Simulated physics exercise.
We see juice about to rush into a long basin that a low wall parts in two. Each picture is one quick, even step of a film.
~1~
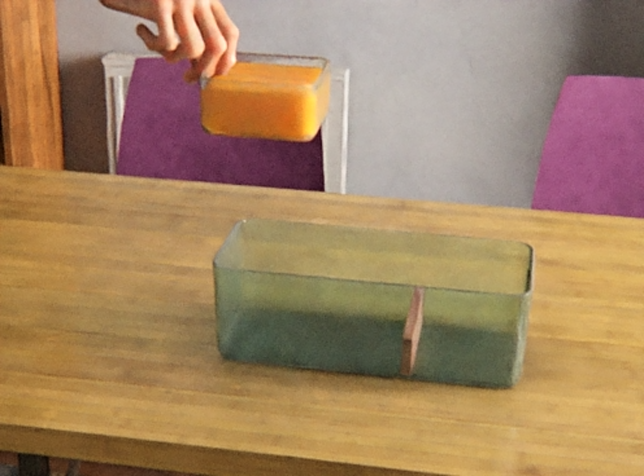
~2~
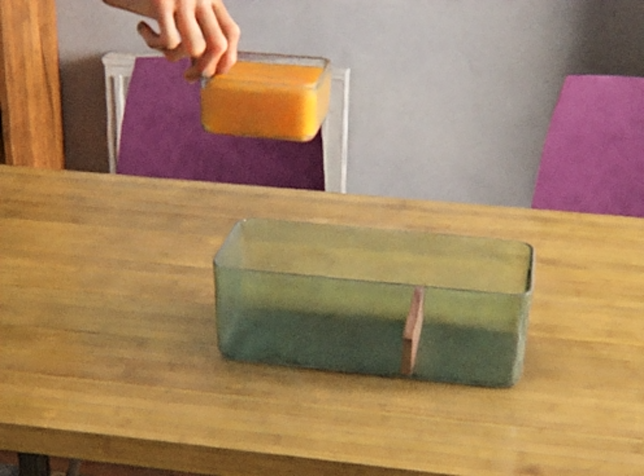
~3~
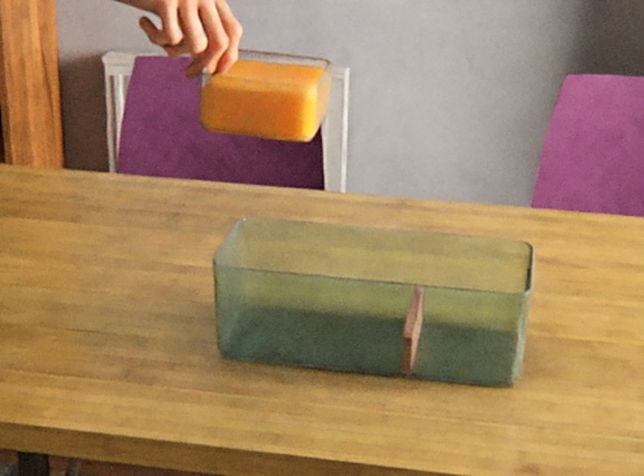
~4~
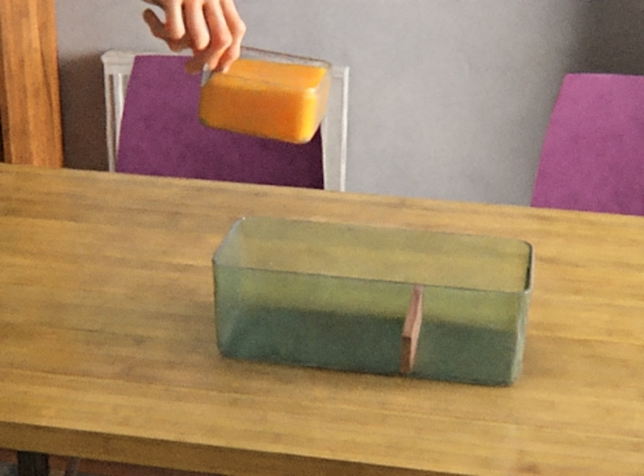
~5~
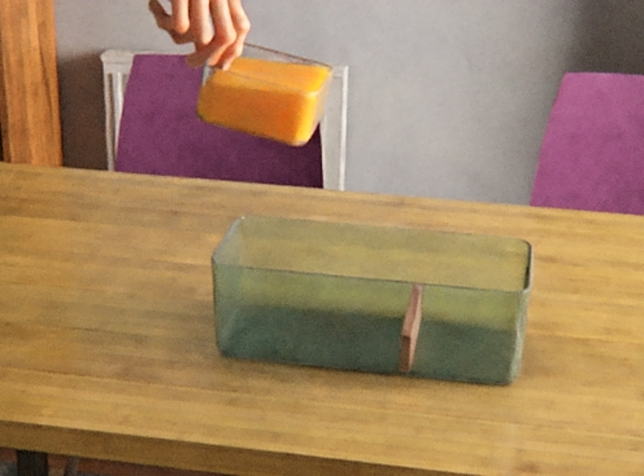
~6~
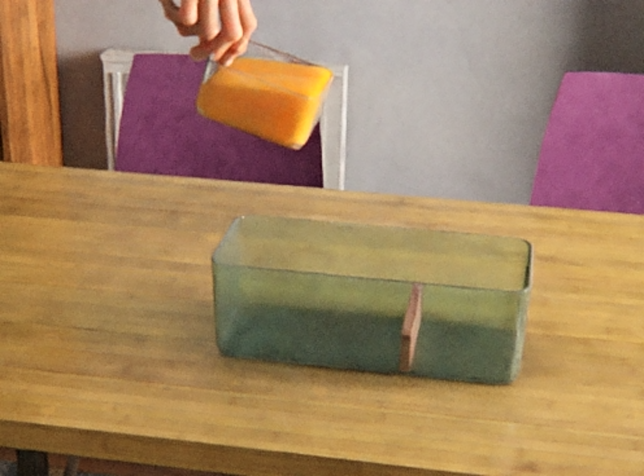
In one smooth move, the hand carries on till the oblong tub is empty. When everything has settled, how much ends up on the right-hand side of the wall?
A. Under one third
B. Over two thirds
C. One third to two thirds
Under one third (A).
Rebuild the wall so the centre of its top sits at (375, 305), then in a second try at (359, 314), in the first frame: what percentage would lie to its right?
About 60 per cent on the first try, and 70 per cent on the second.
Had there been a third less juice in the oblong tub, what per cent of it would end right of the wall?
Roughly 5 %.
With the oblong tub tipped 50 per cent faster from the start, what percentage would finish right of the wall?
I'd estimate about 5 percent ends up there.
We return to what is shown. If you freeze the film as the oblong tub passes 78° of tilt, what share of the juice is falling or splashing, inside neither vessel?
That comes to near 50 percent.
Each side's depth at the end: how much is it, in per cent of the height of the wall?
Left 40 %, right 0 %.
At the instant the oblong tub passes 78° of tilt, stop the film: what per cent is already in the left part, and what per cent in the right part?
On the left near 20 in a hundred, on the right near 0 in a hundred.
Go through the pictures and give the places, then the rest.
The first frame shows tilt 0°; pouring edge (323, 74); surface from (214, 73) to (322, 80); the long basin's rim runs from (226, 243) to (532, 271); the wall's top is at (414, 313).
The second frame shows tilt 1°; pouring edge (323, 74); surface from (214, 71) to (322, 80).
The third frame shows tilt 3°; pouring edge (324, 76); surface from (215, 71) to (323, 80).
The fourth frame shows tilt 6°; pouring edge (324, 78); surface from (216, 69) to (323, 80).
The fifth frame shows tilt 11°; pouring edge (325, 82); surface from (215, 69) to (324, 79).
The sixth frame shows tilt 17°; pouring edge (326, 88); surface from (215, 69) to (327, 80).
A moment on, the oblong tub is tipped on its side and 32 per cent is still to pour, 19 is left of the wall and 0 right of it.
Next, the oblong tub is tipped right over and 5 per cent is still to pour, 81 is left of the wall and 3 right of it.
Then the oblong tub is tipped right over and 0 per cent is still to pour, 89 is left of the wall and 5 right of it.
Later the oblong tub is tipped right over and 0 per cent is still to pour, 89 is left of the wall and 5 right of it.
Finally, 89 per cent lies left of the wall, 5 right of it and 6 outside.
